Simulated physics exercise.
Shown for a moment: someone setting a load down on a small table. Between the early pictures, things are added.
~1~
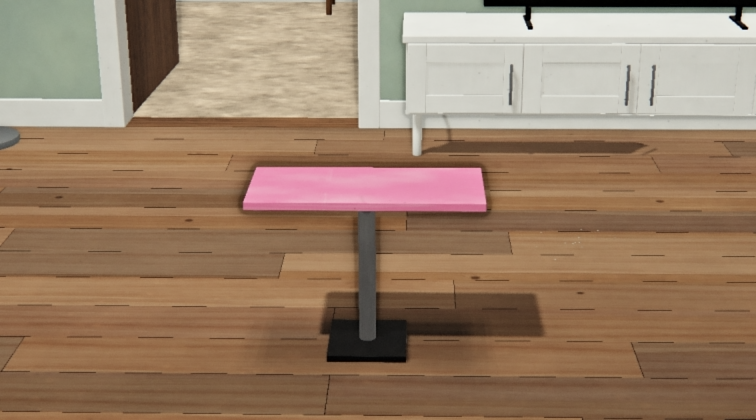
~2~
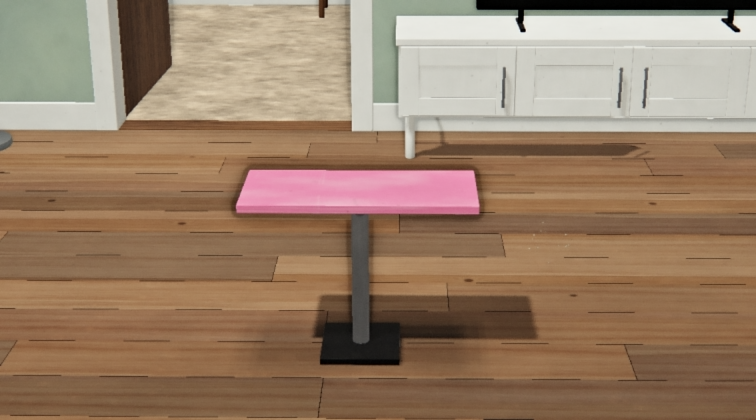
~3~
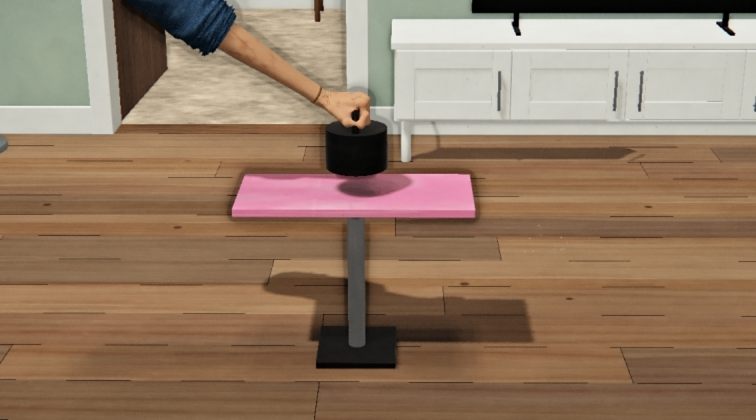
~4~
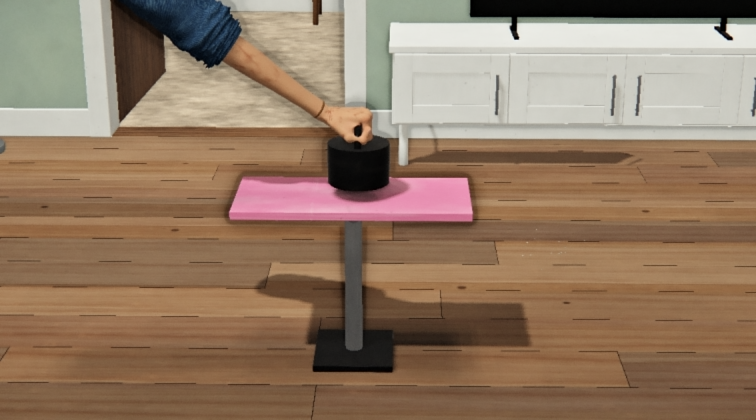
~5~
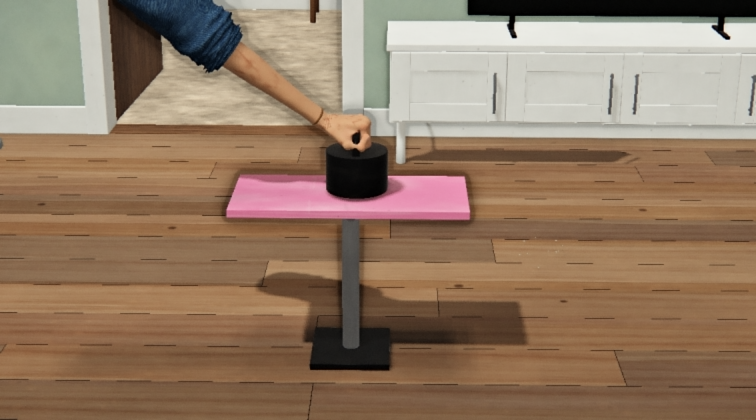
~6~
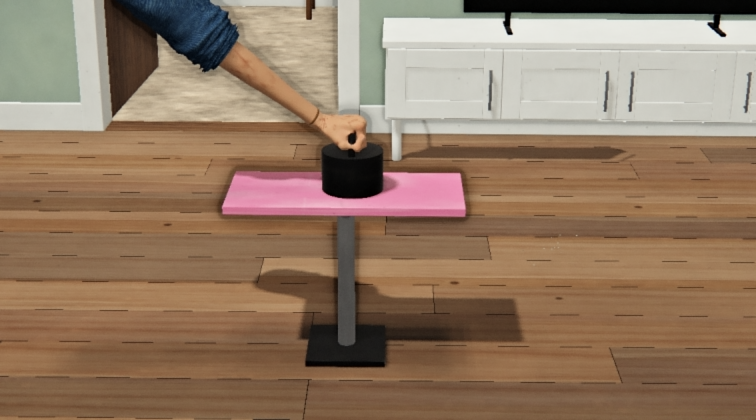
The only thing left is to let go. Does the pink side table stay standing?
Yes. Seems to me it will stay balanced in that spot.
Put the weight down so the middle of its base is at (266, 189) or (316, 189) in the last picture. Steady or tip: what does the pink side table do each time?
Well, it tips over at first, and then it stays standing.
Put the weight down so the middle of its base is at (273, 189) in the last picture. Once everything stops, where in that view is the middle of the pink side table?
End position approximately (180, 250).
Then, 0.30 s after the last picture, pink side table at rest near (346, 193).
At rest, the pink side table stays flat on its feet, near (346, 193).
